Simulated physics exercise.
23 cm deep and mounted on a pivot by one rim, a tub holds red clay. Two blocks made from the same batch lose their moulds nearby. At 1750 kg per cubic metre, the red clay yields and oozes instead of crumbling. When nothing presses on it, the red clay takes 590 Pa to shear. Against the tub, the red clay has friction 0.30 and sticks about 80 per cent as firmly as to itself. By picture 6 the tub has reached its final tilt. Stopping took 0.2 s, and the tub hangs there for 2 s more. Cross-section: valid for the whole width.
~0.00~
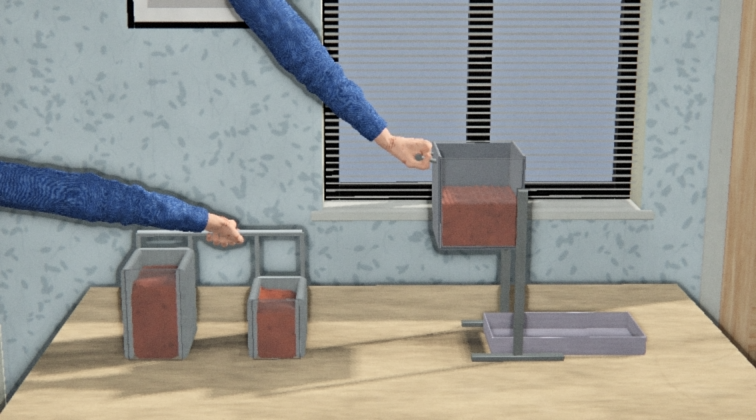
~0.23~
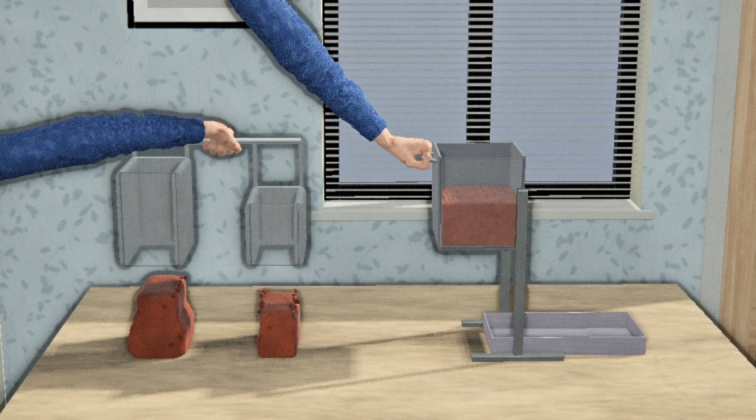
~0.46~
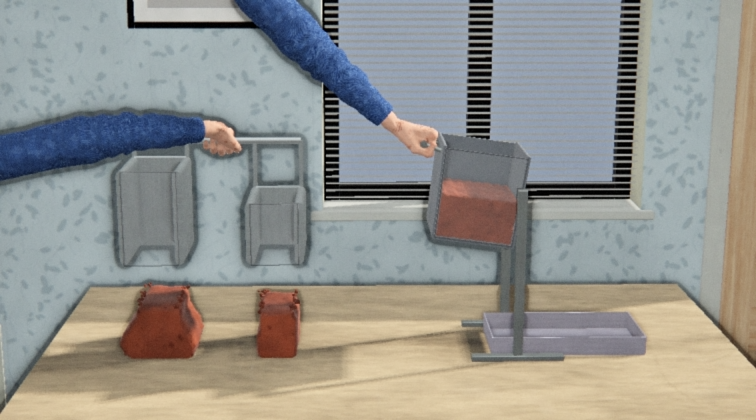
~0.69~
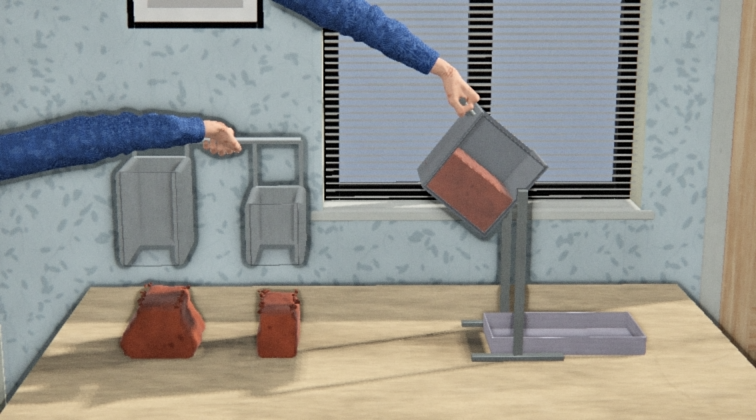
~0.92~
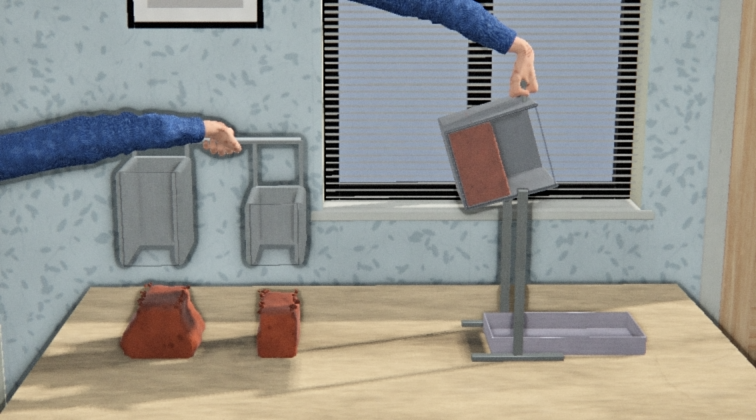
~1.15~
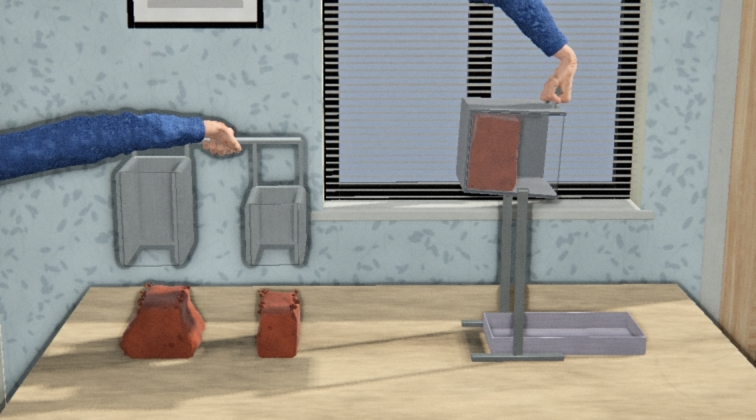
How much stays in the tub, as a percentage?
100 %.
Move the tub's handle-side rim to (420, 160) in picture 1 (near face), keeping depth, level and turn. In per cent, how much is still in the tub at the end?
The tub would end up holding some 65 % of it.
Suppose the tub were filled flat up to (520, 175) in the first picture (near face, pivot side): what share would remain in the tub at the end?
In that case some 70 per cent.
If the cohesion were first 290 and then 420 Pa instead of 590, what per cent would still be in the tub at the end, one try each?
First try roughly 75 per cent, second try roughly 80 per cent.
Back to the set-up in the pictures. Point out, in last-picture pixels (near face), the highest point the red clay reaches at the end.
Roughly at pixel (523, 146).
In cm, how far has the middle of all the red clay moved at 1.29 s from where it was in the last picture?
Something like 3 cm, I'd say.
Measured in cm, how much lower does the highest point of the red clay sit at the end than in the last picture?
Roughly 7 cm.
After 1.29 s, the tub is at 93 degrees and holds 100 %.
After 1.46 s, the tub is at 93 degrees and holds 100 %.
After 1.63 s, the tub is at 93 degrees and holds 100 %.
After 1.80 s, the tub is at 93 degrees and holds 100 %.
After 3.15 s, at the end, the tub is at 93 degrees and holds 100 %.
